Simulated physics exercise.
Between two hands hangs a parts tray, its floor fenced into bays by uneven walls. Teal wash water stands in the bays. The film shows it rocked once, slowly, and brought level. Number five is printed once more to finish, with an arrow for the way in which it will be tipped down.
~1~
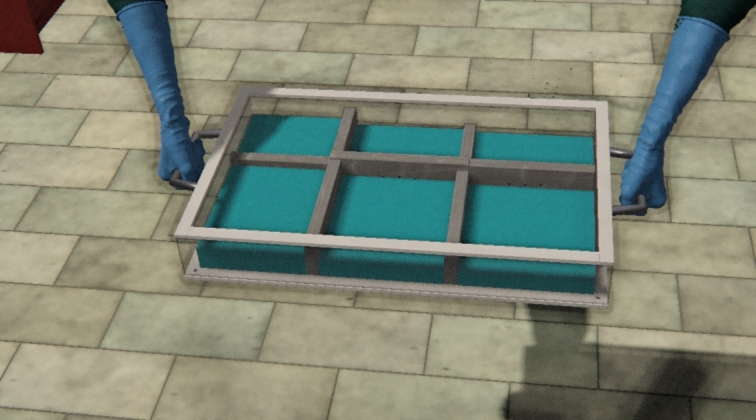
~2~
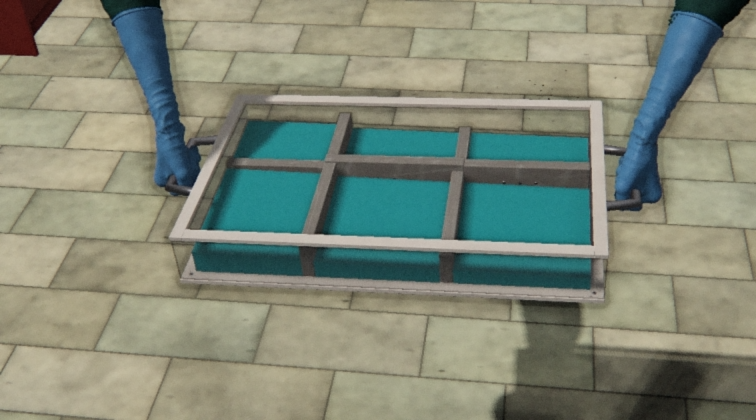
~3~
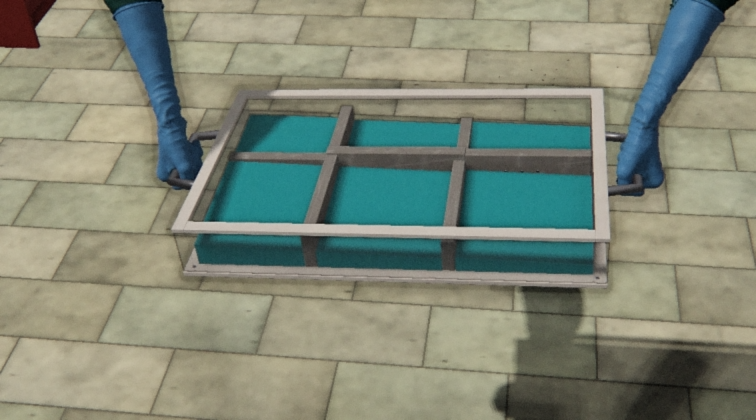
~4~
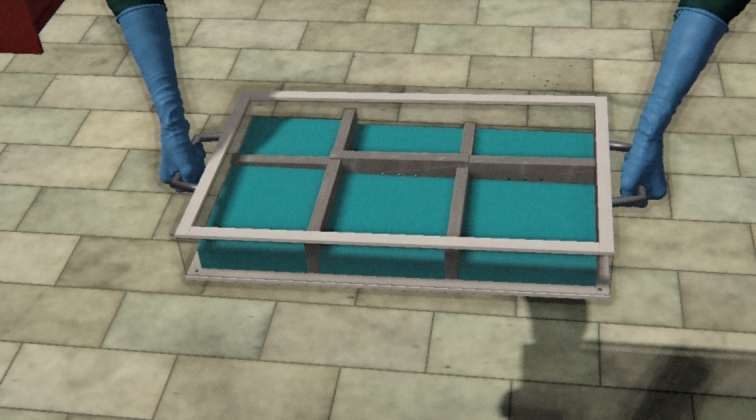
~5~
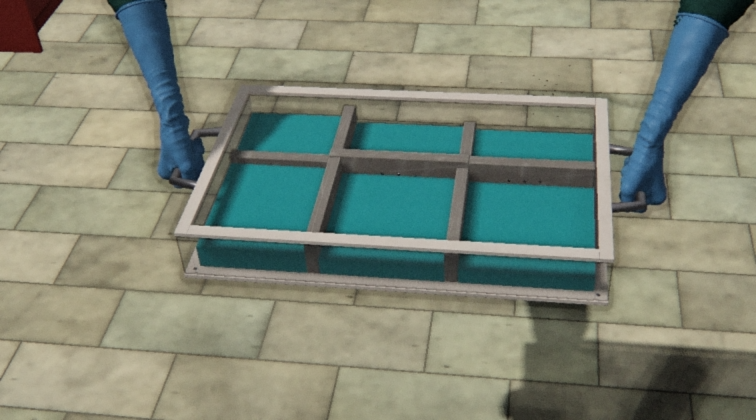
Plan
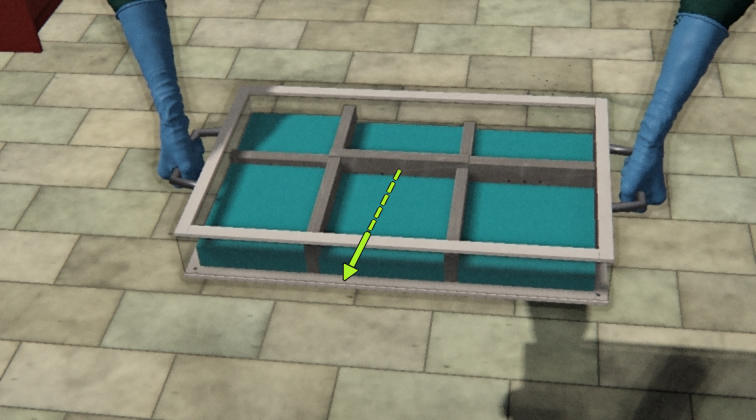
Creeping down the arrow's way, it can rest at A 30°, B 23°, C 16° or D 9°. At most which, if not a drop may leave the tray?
It is C.
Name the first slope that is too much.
B.
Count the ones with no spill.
Two.
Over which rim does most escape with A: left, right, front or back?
The front rim.
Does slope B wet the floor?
Yes, that goes wrong.
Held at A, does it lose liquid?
Yes.
The tray is level; deepest in the front left bay, at (270, 206), shallowest in the back right.
Tipped about 2° down to the back left; no wall is crossed.
Tipped about 4° down to the back left; no wall is crossed.
Tipped about 2° down to the back left; no wall is crossed.
The tray is level; deepest in the front left bay, at (269, 204), shallowest in the back right.
The arrow ends at (346, 275).
Choosing A, about 40 % goes over the rim.
Choosing B, about 14 % goes over the rim.
Choosing C, nothing spills; the front left bay holds the most.
Choosing D, nothing spills; the front left bay holds the most.
